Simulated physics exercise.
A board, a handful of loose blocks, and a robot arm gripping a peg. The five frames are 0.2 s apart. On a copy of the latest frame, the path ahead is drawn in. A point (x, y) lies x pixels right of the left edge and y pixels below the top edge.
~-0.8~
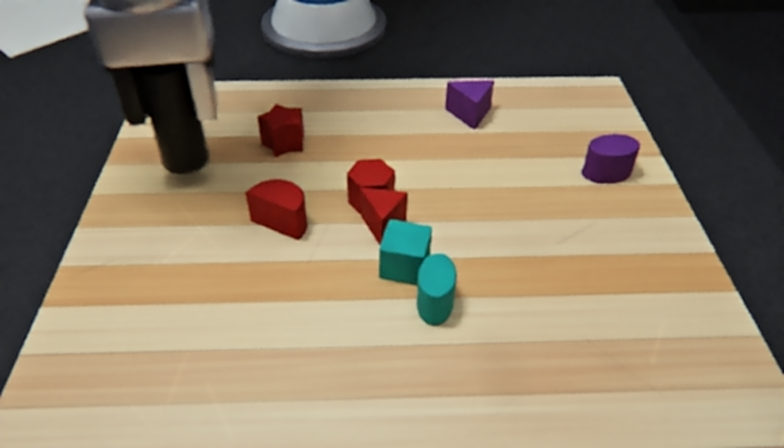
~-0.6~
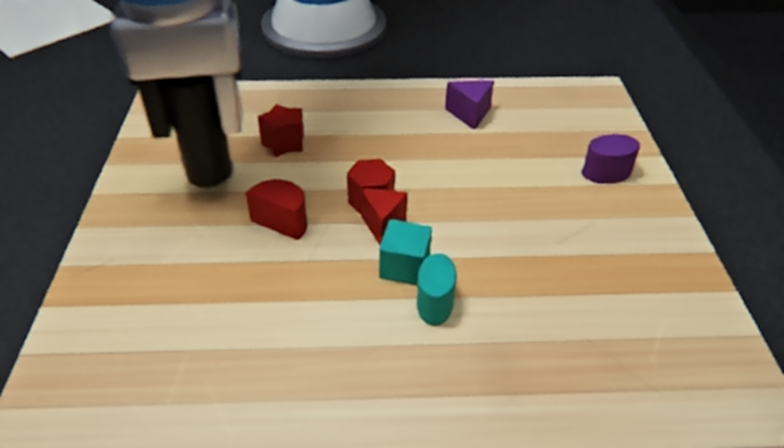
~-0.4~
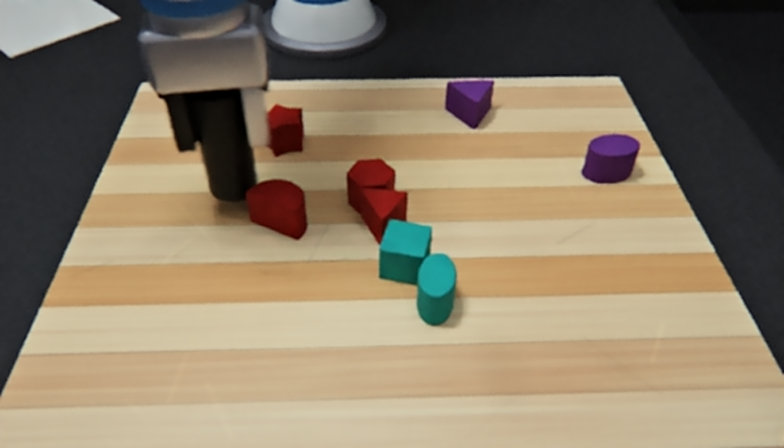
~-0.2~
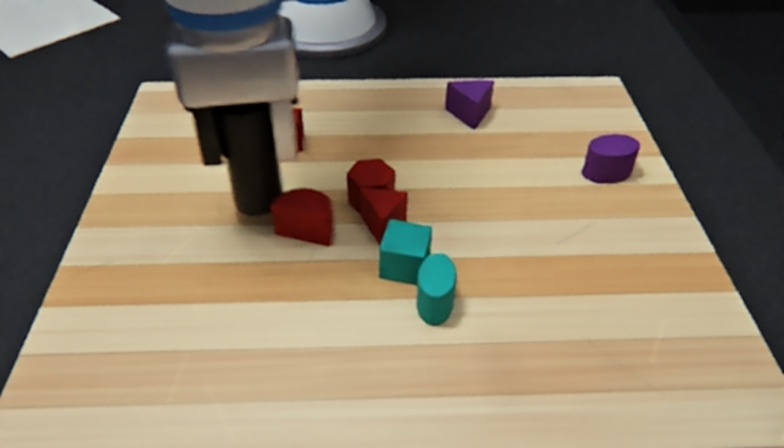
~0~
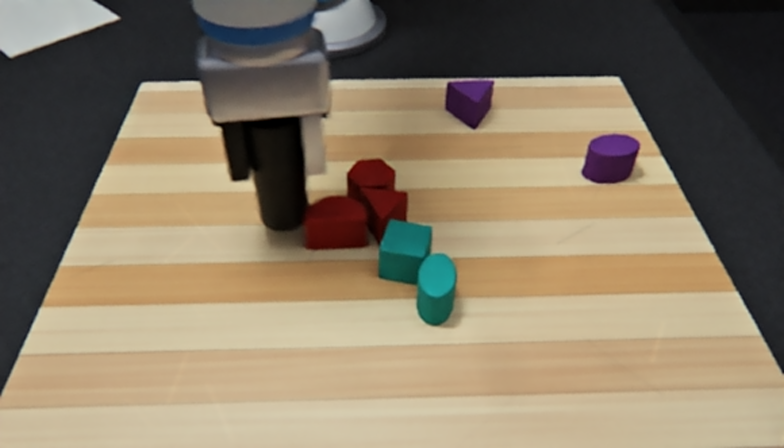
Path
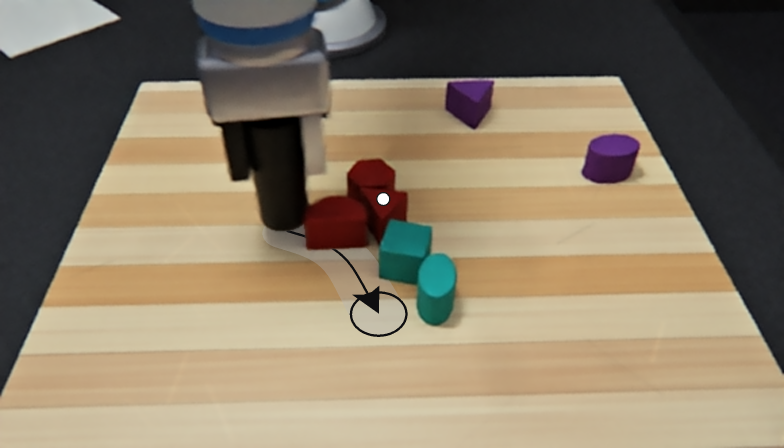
A robot arm gripping a dark peg moves steadily right and toward the viewer over a striped wooden board on a dark surface, seen from above by a still camera. Red blocks sit left of centre, two teal blocks near the middle, and two purple blocks farther right. The peg passes the red star-shaped block, then pushes the red D-shaped block rightward, up beside the other red blocks.
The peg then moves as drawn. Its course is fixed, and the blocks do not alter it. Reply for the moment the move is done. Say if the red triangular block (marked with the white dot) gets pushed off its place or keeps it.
At the end, its place is different.
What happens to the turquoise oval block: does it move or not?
That block is going to get moved.
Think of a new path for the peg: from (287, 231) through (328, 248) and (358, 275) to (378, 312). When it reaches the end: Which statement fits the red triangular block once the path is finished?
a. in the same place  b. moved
b (moved)
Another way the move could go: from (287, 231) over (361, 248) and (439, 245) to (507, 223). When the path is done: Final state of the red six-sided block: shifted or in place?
That block stays.
The drawn path runs from (287, 231) by way of (330, 247) and (358, 276) to (379, 313); the dot is on the red triangular block.
The first path, step by step. One third of the way, peg at (329, 231); red D-shaped block at (380, 214), turned 30° anticlockwise; red triangular block at (405, 192), turned 35° anticlockwise; turquoise square piece at (411, 239), turned 15° clockwise.
Two thirds of the way, peg at (358, 260); red D-shaped block at (398, 221), turned 60° anticlockwise; red triangular block at (407, 190), turned 40° anticlockwise; turquoise square piece at (430, 243), turned 15° clockwise; turquoise oval block at (451, 279), turned 35° clockwise.
At the end, peg at (379, 297); red D-shaped block at (398, 221), turned 60° anticlockwise; red triangular block at (407, 190), turned 40° anticlockwise; turquoise square piece at (430, 243), turned 15° clockwise; turquoise oval block at (451, 279), turned 35° clockwise.
